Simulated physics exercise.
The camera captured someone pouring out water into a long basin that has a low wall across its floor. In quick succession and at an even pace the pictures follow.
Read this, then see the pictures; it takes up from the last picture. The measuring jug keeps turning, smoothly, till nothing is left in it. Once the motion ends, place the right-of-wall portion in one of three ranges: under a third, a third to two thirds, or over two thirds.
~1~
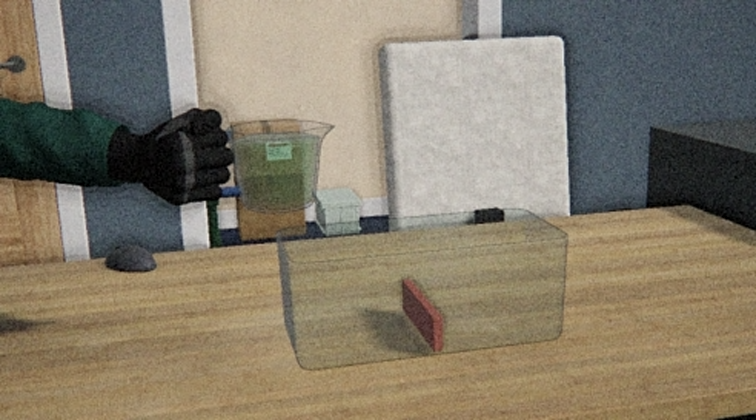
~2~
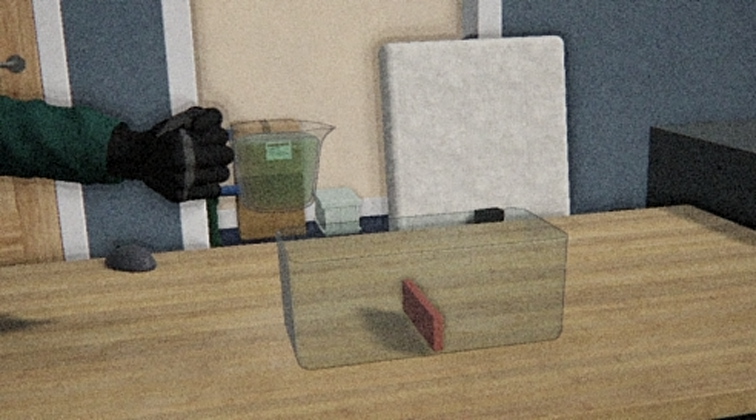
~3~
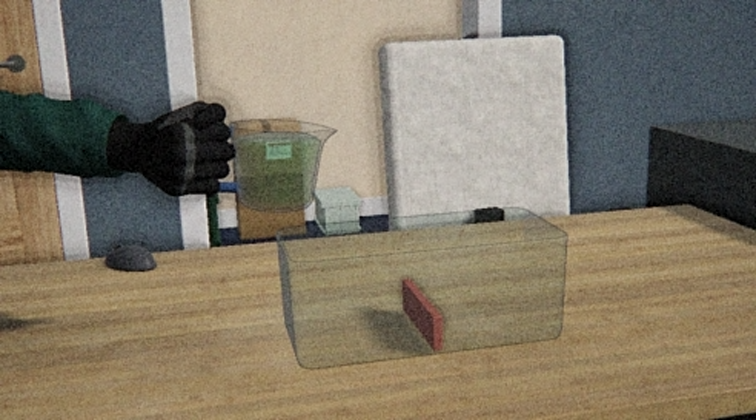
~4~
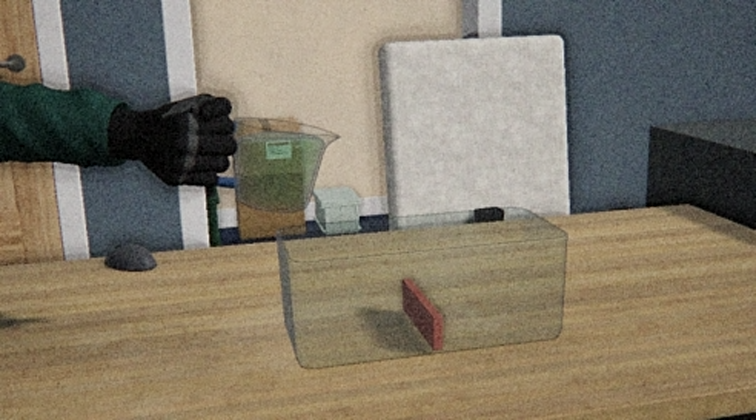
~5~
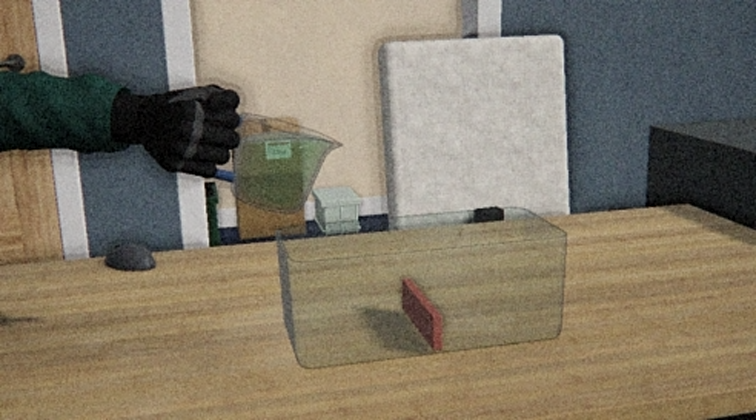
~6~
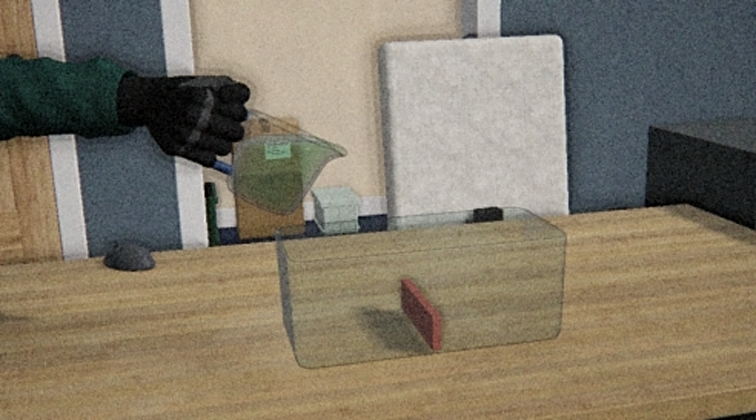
I reckon what ends right of the wall does not reach a third.
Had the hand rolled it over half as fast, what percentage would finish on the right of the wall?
Roughly 5 percent.
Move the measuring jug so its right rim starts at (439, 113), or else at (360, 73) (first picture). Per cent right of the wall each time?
It comes out at around 95 percent and then around 45 percent.
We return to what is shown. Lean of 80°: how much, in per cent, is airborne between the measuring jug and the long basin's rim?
Roughly 20 per cent.
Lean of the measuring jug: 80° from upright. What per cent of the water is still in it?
I'd put it near 50 %.
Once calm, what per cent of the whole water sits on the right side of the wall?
That is roughly 5 percent of it.
A moment on, the measuring jug is tipped on its side and 52 per cent is still to pour, 27 is left of the wall and 0 right of it.
Next, the measuring jug is tipped on its side and 13 per cent is still to pour, 77 is left of the wall and 2 right of it.
Then the measuring jug is tipped on its side and 2 per cent is still to pour, 90 is left of the wall and 5 right of it.
Later the measuring jug is tipped on its side and 0 per cent is still to pour, 93 is left of the wall and 5 right of it.
Finally, 94 per cent lies left of the wall, 6 right of it and 1 outside.
